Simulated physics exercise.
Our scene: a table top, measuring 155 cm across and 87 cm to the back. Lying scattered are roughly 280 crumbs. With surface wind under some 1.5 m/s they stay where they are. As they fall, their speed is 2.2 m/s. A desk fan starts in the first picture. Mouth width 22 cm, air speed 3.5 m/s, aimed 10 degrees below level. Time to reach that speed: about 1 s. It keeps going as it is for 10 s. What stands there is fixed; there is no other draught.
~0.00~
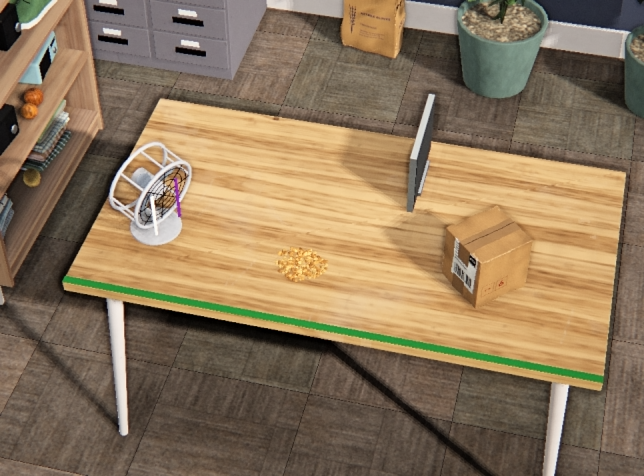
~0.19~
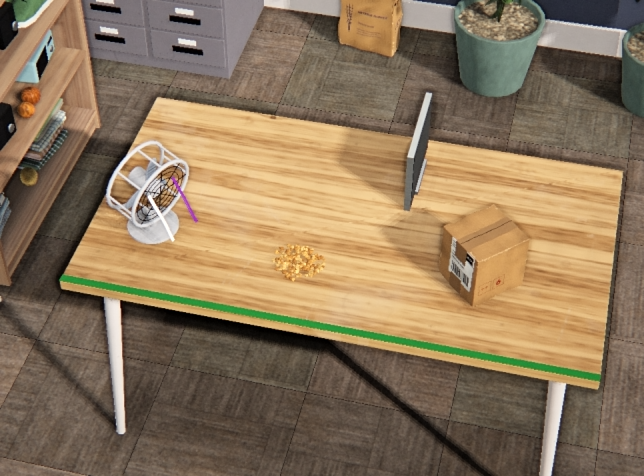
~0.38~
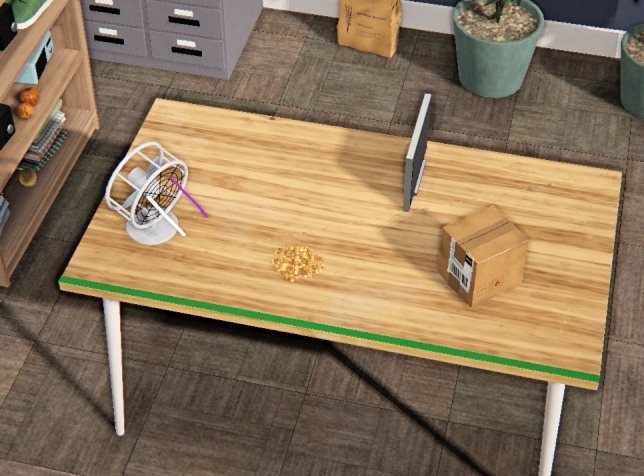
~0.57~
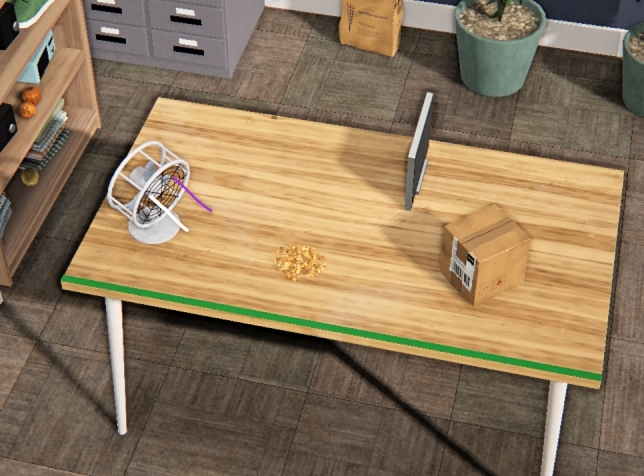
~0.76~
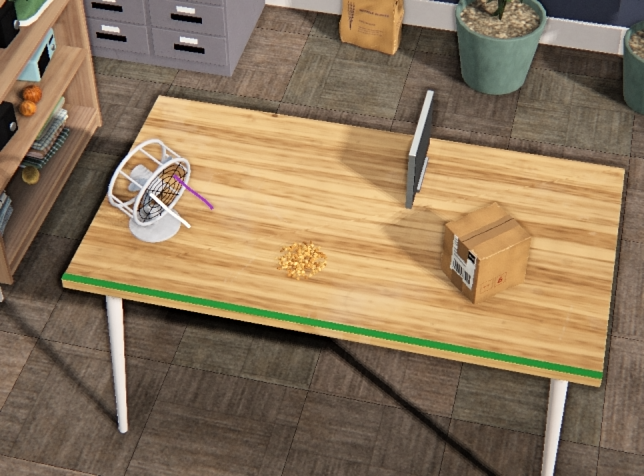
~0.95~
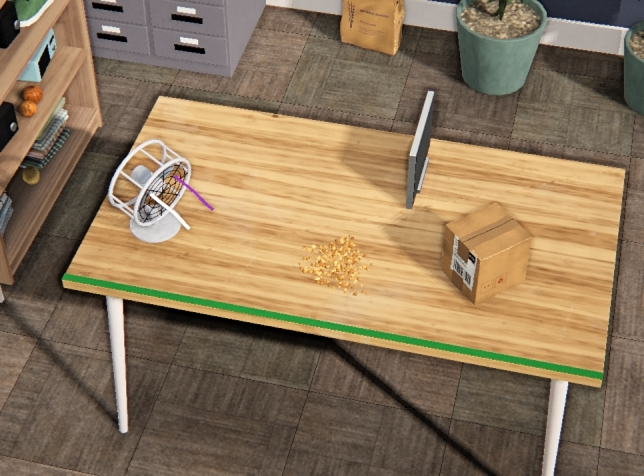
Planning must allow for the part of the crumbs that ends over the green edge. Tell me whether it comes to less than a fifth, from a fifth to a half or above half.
The share does not reach one fifth.
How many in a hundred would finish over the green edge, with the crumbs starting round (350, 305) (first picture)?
Roughly 60 per cent.
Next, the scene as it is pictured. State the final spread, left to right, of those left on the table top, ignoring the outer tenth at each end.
20 centimetres or so.
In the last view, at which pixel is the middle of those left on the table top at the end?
Look somewhere near (453, 277).
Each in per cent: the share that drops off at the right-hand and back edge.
Estimate: Right-hand ~ 20 %; back ~ 0 %.
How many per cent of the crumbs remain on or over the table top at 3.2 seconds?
Roughly 90 %.
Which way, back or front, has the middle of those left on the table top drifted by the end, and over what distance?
I'd say toward the rear end, by something like 5 centimetres.
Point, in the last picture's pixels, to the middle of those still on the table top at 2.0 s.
The middle ends up close to (453, 277).
After 2.0 s, 39 % are on the move or not yet settled, 0 % are over the green edge; the middle of those still in play is near (453, 277).
After 3.2 s, 36 % are on the move or not yet settled, 0 % are over the green edge; the middle of those still in play is near (453, 277).
After 5.5 s, 33 % are on the move or not yet settled, 0 % are over the green edge; the middle of those still in play is near (453, 277).
After 10.0 s, at the end, 0 % are over the green edge; the middle of those still in play is near (453, 277).
